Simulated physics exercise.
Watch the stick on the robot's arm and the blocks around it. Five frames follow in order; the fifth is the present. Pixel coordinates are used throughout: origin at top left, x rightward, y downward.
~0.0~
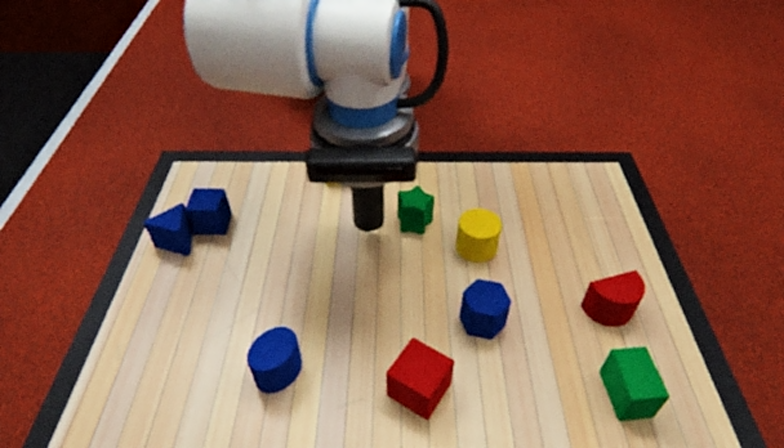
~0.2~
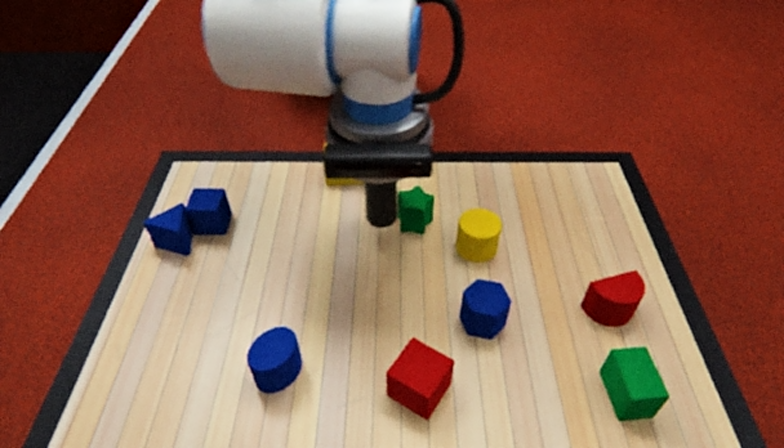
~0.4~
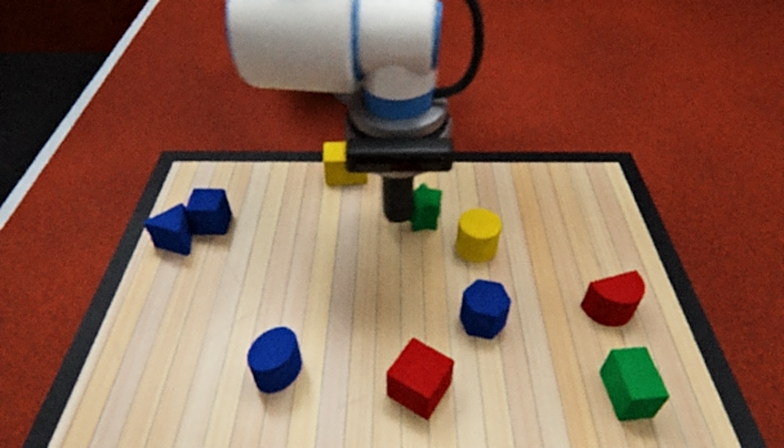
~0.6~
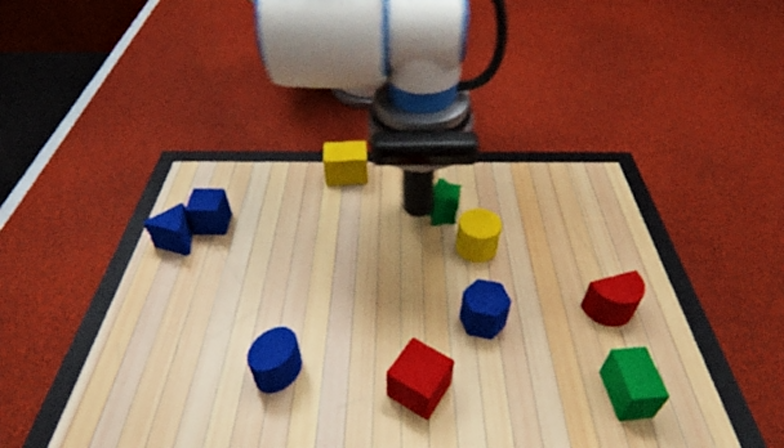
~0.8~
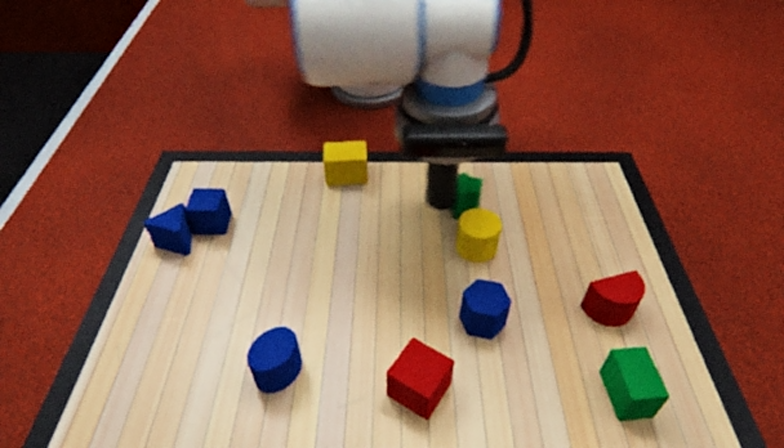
A white and blue robot arm reaches over the far edge of a pale striped wooden board, seen from above by a still camera. Blue blocks sit left and centre, red and green ones nearer and right, with a yellow cylinder beyond. The arm's dark stick slides right, meets the green star and pushes it rightward and slightly away behind the cylinder, uncovering a yellow block.
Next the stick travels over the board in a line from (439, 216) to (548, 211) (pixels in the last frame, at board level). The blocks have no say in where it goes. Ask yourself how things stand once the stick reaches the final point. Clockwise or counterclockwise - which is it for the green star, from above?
The block spins anticlockwise.
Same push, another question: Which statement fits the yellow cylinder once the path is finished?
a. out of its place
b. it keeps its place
b: It keeps its place.
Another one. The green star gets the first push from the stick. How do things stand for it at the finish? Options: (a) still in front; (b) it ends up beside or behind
Letter b.
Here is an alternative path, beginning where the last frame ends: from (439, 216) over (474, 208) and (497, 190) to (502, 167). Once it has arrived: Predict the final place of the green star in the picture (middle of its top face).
The middle of its top is at (534, 155).
The first path, step by step. One third of the way, stick at (478, 198); green star at (502, 178).
Two thirds of the way, stick at (515, 196); green star at (533, 173), turned 25° anticlockwise.
At the end, stick at (552, 196); green star at (551, 167), turned 60° anticlockwise; yellow cylinder in place.
